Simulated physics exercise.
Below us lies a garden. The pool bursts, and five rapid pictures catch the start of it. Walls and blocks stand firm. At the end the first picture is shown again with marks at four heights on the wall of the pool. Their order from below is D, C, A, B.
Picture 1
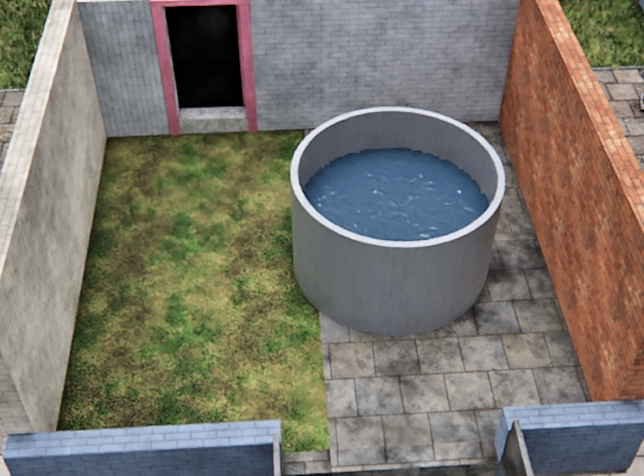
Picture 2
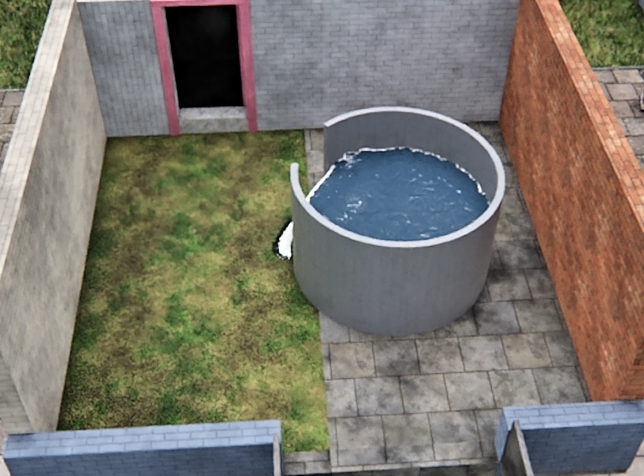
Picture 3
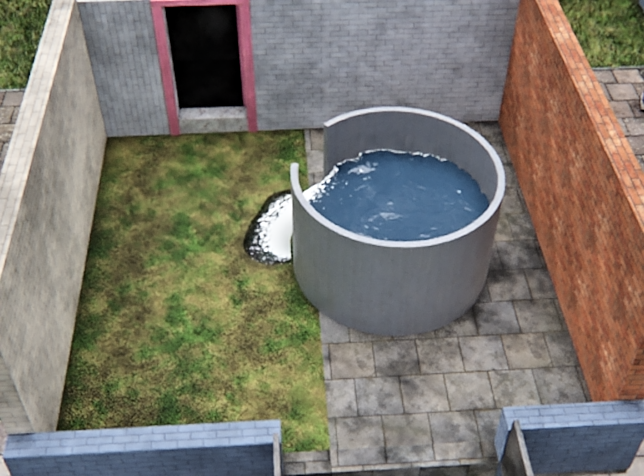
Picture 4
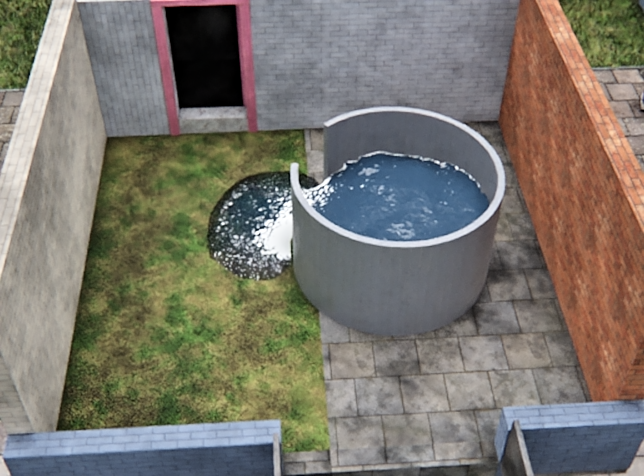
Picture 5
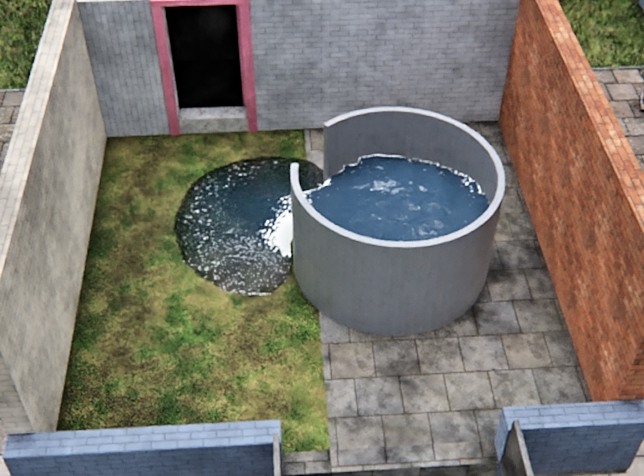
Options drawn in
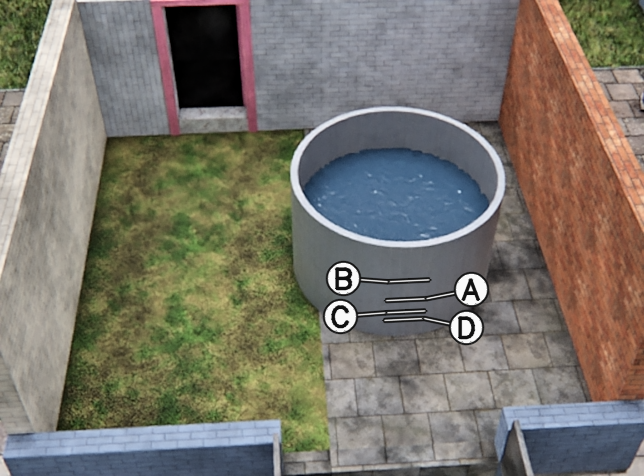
Water pours through a gap that opens in the left side of a round grey pool, foaming white onto the grass and spreading leftward in a widening, dark, rounded sheet. The walled garden is seen from above by a still camera, with a pink-framed doorway in the grey back wall. Paving surrounds the pool beside a red brick wall at right, with low blue walls in front.
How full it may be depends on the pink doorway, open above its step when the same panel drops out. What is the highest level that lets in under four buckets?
Use level B.
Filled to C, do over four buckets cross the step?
No, not at all.
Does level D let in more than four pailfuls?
No, that is safe.
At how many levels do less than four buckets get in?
All of them.
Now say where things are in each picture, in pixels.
In the first picture, water in the pool at rest, its middle at (394, 208); foot of the pink doorway at (214, 132); open gate at (393, 410).
In the second picture, front seen at (288, 255), 1 % of the ground wet.
In the third picture, front seen at (256, 227), 3 % of the ground wet.
In the fourth picture, front seen at (231, 194), 8 % of the ground wet.
In the fifth picture, front seen at (202, 182), 13 % of the ground wet.
On the marked copy, A at (406, 299); B at (408, 280); C at (405, 311); D at (404, 319); from the bottom up D, C, A, B.
For level A, nothing gets over.
For level B, a splash gets over, under a bucket.
For level C, nothing gets over.
For level D, nothing gets over.
